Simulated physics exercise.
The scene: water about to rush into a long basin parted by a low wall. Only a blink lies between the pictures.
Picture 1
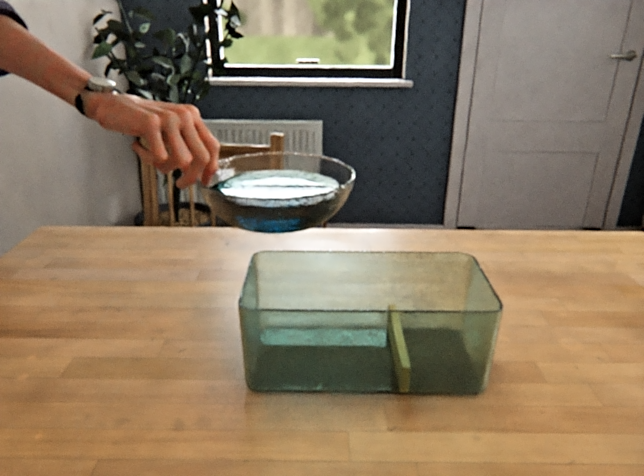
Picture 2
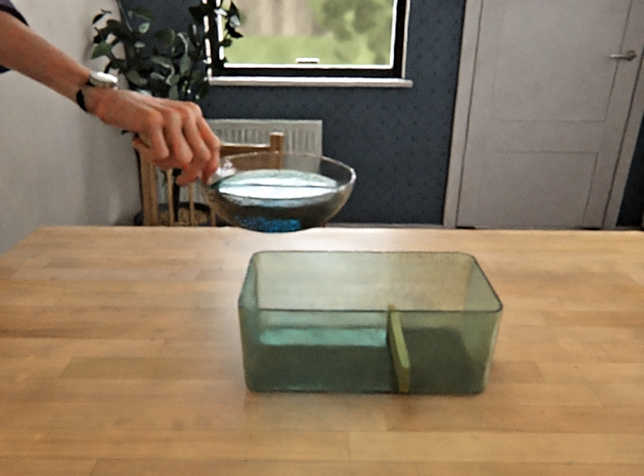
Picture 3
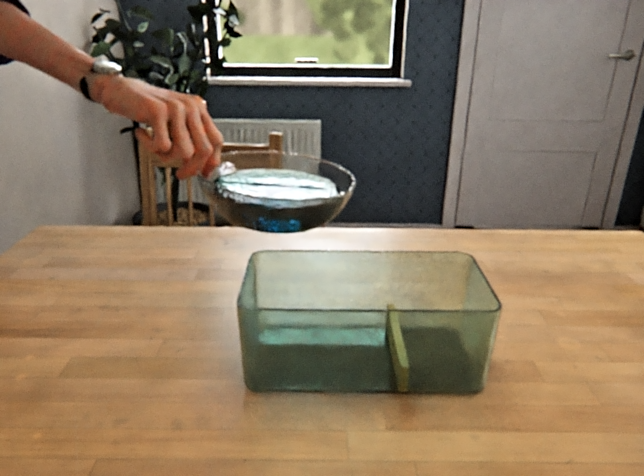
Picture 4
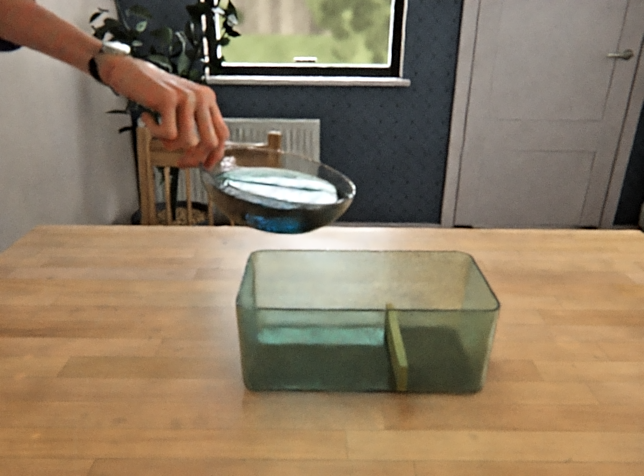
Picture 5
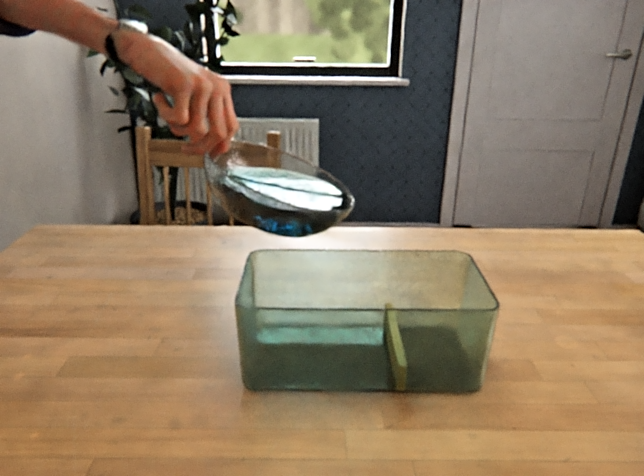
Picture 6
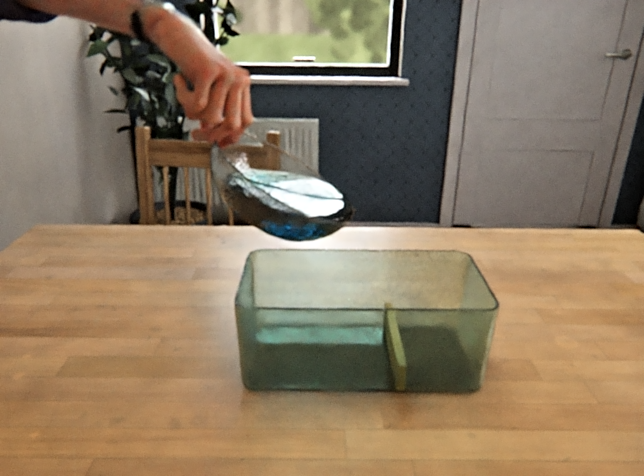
At a wooden table, a hand slowly tilting a glass bowl of bluish water rightward above a divided, green-tinted clear basin.
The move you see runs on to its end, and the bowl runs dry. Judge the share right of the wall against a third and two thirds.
In the end not even a third is right of the wall.
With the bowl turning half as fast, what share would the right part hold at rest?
Roughly 30 in a hundred.
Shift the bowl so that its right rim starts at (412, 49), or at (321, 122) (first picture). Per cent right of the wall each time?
About 60 and 10 per cent.
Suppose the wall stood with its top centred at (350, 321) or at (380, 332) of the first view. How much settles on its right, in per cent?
In turn 80 and 45 in a hundred.
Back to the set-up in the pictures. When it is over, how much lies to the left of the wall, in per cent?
Near 75 %.
A moment on, the bowl is tipped on its side and 3 per cent is still to pour, 73 is left of the wall and 10 right of it.
Next, the bowl is tipped right over and 0 per cent is still to pour, 76 is left of the wall and 17 right of it.
Then the bowl is tipped right over and 0 per cent is still to pour, 74 is left of the wall and 19 right of it.
Later the bowl is tipped right over and 0 per cent is still to pour, 74 is left of the wall and 19 right of it.
At rest 74 per cent lies left of the wall, 19 right of it and 7 outside.
